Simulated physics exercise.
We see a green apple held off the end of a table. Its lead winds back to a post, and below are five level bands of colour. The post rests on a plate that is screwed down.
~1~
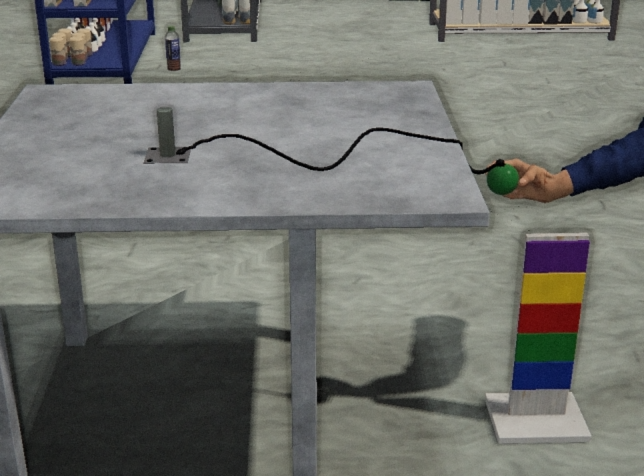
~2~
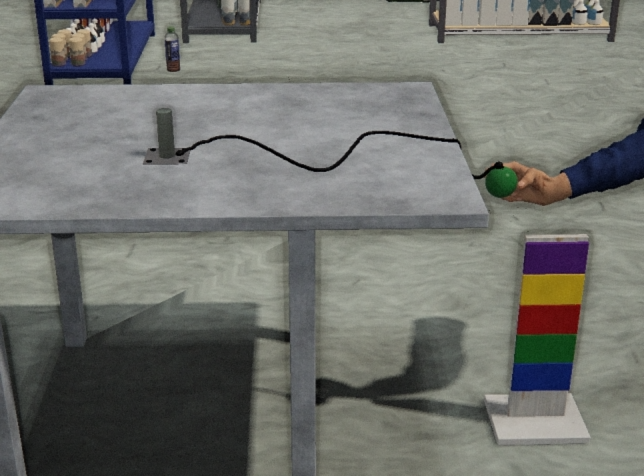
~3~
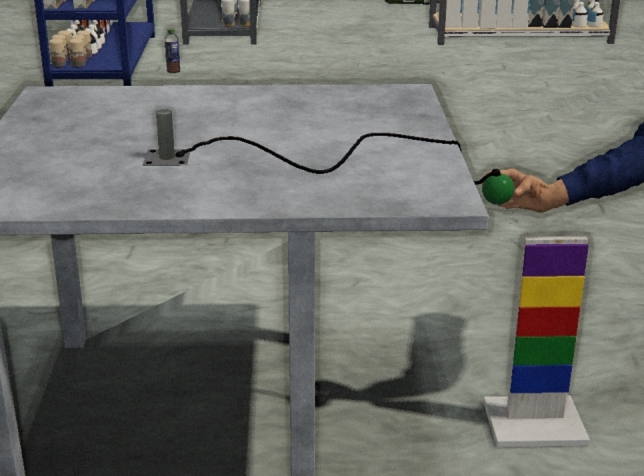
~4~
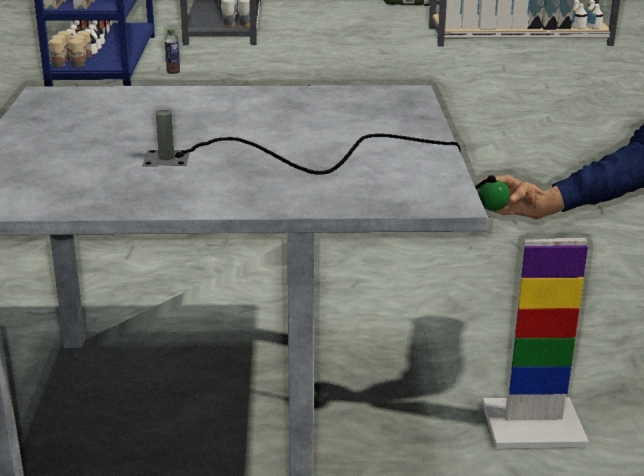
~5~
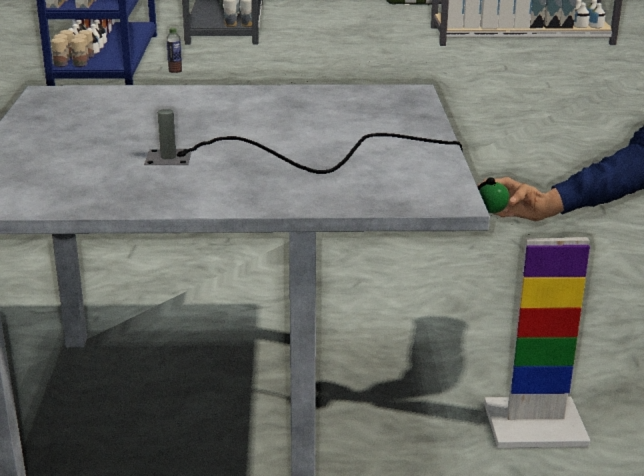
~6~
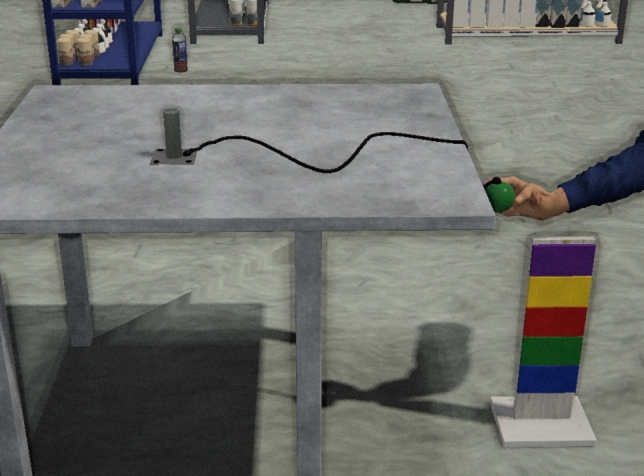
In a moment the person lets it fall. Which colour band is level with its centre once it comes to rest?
The green band.
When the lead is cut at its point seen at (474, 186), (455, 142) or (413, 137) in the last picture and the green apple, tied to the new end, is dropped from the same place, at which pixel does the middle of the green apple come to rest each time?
Roughly at (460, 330) for the first, (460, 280) for the second and (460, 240) for the third.
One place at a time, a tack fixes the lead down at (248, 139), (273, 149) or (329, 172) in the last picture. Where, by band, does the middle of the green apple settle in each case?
First try red, second red, third yellow.
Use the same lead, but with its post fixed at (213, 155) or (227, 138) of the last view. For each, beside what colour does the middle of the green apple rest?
Trial 1 - blue; trial 2 - blue.
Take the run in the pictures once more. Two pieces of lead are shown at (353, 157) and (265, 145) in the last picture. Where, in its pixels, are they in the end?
First one close to (442, 149), second close to (300, 152).
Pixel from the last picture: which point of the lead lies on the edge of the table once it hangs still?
Look near (361, 147).
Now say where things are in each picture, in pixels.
Green apple (503, 179); purple (557, 258); yellow (553, 289); red (550, 319); green (546, 348); blue (543, 376), in the first frame.
Green apple (501, 182); lead through (208, 142) (272, 151) (331, 168) (361, 138) (438, 140), in the second frame.
Green apple (498, 189), in the third frame.
Green apple (494, 195); lead through (207, 144) (271, 153) (331, 171) (361, 141) (437, 143), in the fourth frame.
Green apple (494, 198), in the fifth frame.
Green apple (499, 197); lead through (215, 142) (279, 152) (338, 170) (368, 139) (445, 141), in the sixth frame.
Soon after, apple near (449, 341); level with green.
Then, apple near (451, 344); level with green.
At rest, apple near (451, 347); level with green. The lead holds its middle at green.
